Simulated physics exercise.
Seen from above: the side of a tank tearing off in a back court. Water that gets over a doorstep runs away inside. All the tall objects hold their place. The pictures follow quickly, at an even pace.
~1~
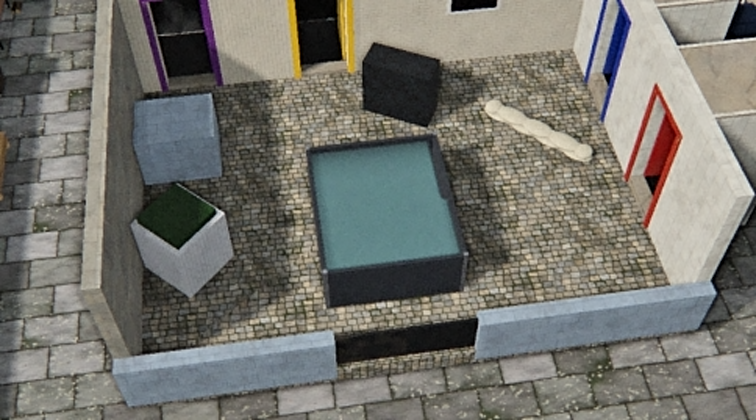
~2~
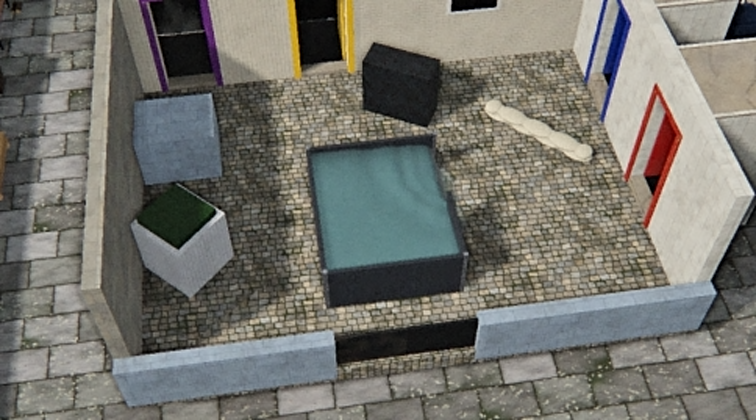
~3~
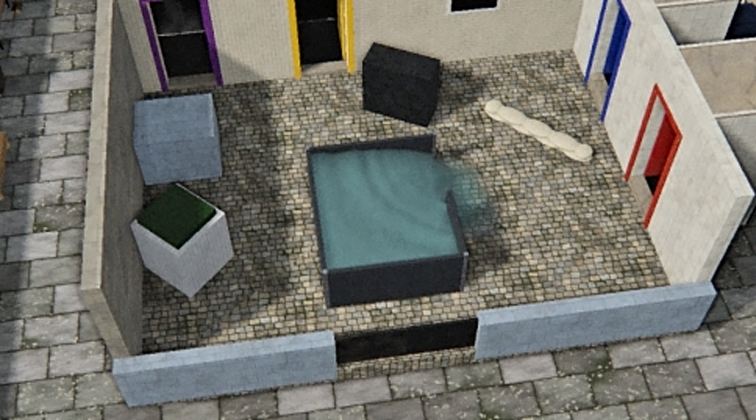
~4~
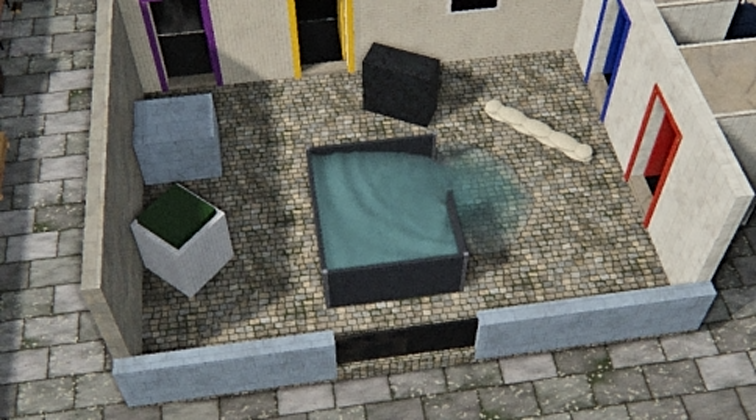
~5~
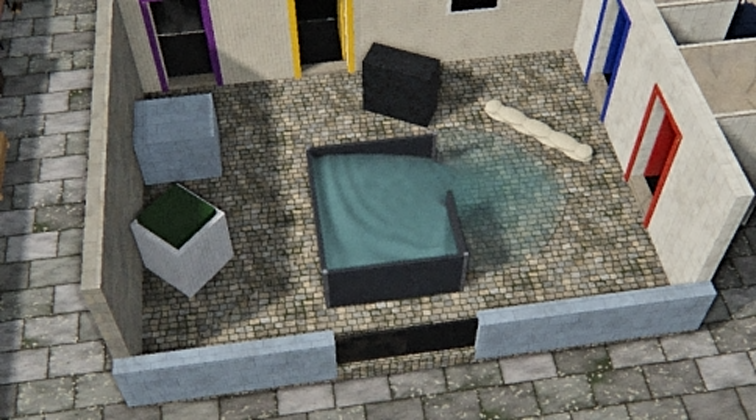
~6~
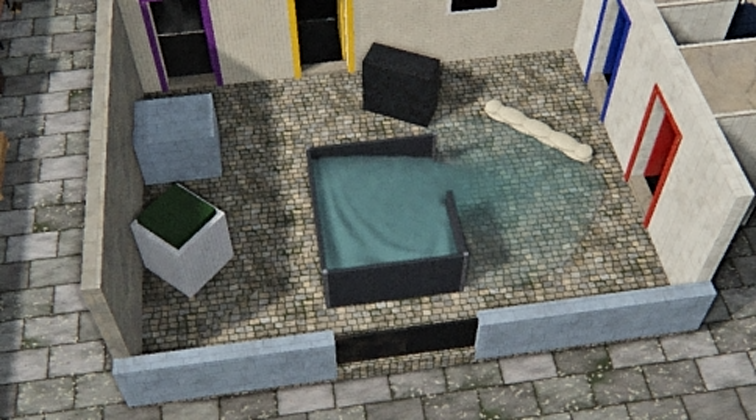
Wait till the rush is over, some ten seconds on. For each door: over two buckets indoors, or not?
One by one: The red door takes more than that; the purple door stays under that; the blue door stays under that; the yellow door stays under that.
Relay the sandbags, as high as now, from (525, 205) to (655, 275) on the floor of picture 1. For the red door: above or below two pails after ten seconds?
Then: The red door takes more.
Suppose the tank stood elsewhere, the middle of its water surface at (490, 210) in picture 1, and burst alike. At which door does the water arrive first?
I say the door marked red.
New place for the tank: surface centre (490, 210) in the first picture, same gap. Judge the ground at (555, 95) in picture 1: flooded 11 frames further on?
At that place: Covered.
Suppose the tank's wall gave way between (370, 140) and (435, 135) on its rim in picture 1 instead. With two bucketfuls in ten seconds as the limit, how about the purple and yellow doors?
Then: The purple door floods, the yellow door lets more in.
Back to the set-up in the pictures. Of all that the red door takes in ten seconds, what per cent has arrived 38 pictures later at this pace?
Close to 95 %.
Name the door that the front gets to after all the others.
Last comes the door marked purple.
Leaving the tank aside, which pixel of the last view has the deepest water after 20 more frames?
Near (673, 311).
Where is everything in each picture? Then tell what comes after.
In the first frame, still water in the open tank at (383, 203).
In the second frame, water pours out at (438, 189) and has run to a hidden place.
In the third frame, water pours out at (438, 190) and has run to (491, 222).
In the fourth frame, water pours out at (438, 191) and has run to (528, 203).
In the fifth frame, the front is at (563, 190), out from the gap at (438, 191).
In the sixth frame, the front is at (596, 175), out from the gap at (438, 191).
A moment on, water covers 30 % of the floor; the red door over two buckets in, the purple door not reached, the blue door not reached, the yellow door not reached.
Next, water covers 40 % of the floor; the red door far over two buckets in, the purple door not reached, the blue door wet at the sill, nothing in, the yellow door not reached.
Then, water covers 45 % of the floor; the red door far over two buckets in, the purple door not reached, the blue door wet at the sill, nothing in, the yellow door wet at the sill, nothing in.
Later, water covers 70 % of the floor; the red door far over two buckets in, the purple door wet at the sill, nothing in, the blue door wet at the sill, nothing in, the yellow door wet at the sill, nothing in.
In the end, water covers 95 % of the floor; the red door far over two buckets in, the purple door wet at the sill, nothing in, the blue door wet at the sill, nothing in, the yellow door wet at the sill, nothing in.
